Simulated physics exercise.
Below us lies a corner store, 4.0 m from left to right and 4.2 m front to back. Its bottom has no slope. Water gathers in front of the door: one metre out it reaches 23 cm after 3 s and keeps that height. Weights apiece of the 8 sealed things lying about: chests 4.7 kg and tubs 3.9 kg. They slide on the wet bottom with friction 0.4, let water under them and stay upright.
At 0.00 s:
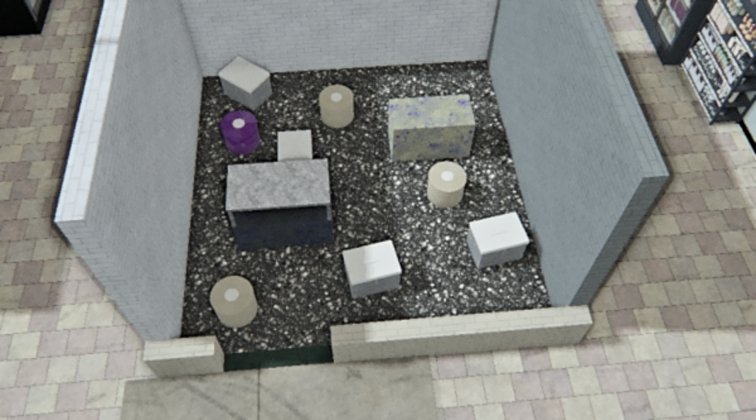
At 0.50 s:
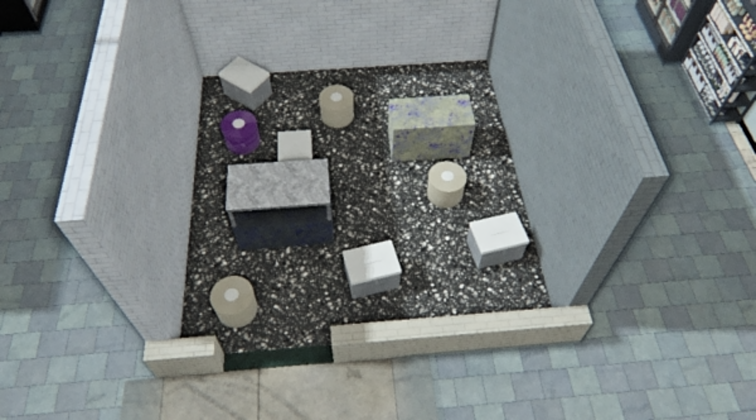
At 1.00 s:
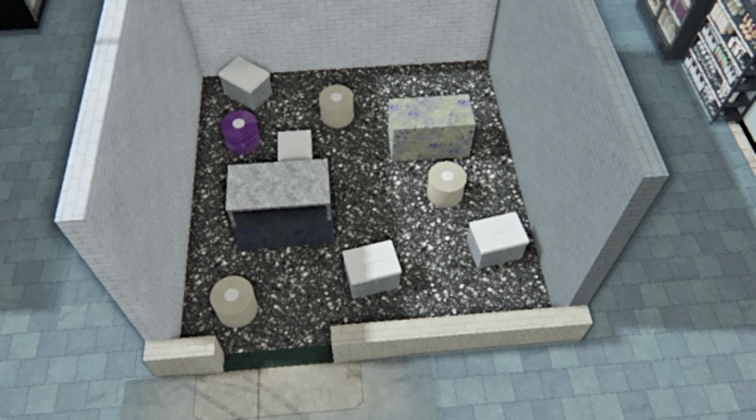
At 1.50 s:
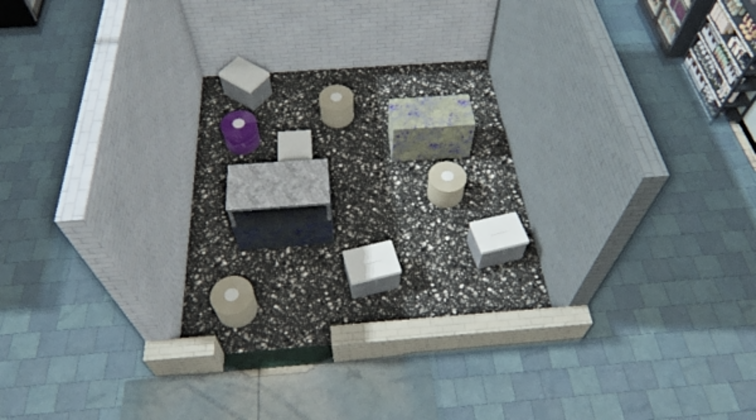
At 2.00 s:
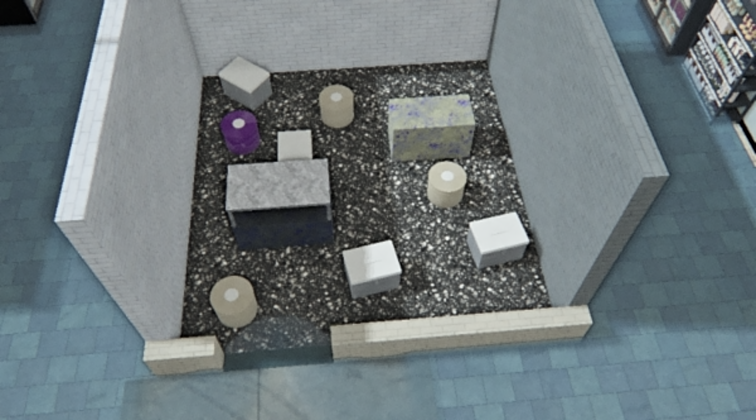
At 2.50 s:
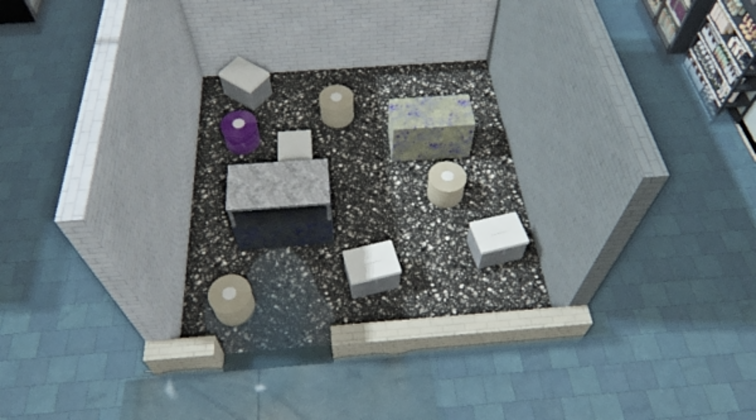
A small walled store with a dark speckled floor sits below a fixed, high camera, its doorway gap in the low front wall. A purple tub stands at the left near a grey-topped dark counter, with beige tubs, white chests and a yellowish mottled block spread around. The paving outside turns from pinkish to blue-grey, then clear water slips through the doorway and spreads inside, the beige tub beside it shifting barely, if at all.
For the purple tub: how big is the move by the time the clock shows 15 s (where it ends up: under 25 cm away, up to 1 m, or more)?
The purple tub ends far away.
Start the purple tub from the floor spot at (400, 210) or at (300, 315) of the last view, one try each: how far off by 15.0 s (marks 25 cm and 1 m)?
In that order: It ends far away; it ends far away.
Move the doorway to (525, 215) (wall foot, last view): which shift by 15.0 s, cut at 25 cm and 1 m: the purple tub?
In that case the purple tub gets carried off.
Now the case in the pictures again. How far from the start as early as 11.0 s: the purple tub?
About 300 cm.
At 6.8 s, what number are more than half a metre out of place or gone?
5 of them.
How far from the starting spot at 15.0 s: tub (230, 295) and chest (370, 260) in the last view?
In turn: 300 cm, 150 cm.
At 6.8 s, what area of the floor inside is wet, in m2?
Roughly 14 m2.
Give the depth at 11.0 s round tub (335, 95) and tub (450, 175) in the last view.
About 5 and 13 cm.
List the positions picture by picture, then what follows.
The purple tub at (239, 124) rests on the ground; 0.0 m2 under water; 0 of 8 have shifted, in the first frame.
The purple tub at (239, 124) rests on the ground; 0.0 m2 under water; 0 of 8 have shifted, in the second frame.
The purple tub at (239, 124) rests on the ground; 0.0 m2 under water; 0 of 8 have shifted, in the third frame.
The purple tub at (239, 124), on the bottom; water covers 0.0 m2; 0 of 8 have shifted, in the fourth frame.
The purple tub at (239, 124) rests on the ground; water covers 0.3 m2; 0 of 8 have shifted, in the fifth frame.
The purple tub at (239, 124), on the bottom; 1.0 m2 under water; 0 of 8 have shifted, in the sixth frame.
After 3.5 s the purple tub is near (239, 124), 0.0 m from its start, aground; 0 afloat.
After 6.8 s the purple tub is near (346, 64), 1.7 m from its start, afloat; 5 afloat.
After 11.0 s the purple tub is near (462, 89), 2.9 m from its start, afloat; 8 afloat.
After 15.0 s the purple tub is near (407, 67), 2.3 m from its start, afloat; 8 afloat.
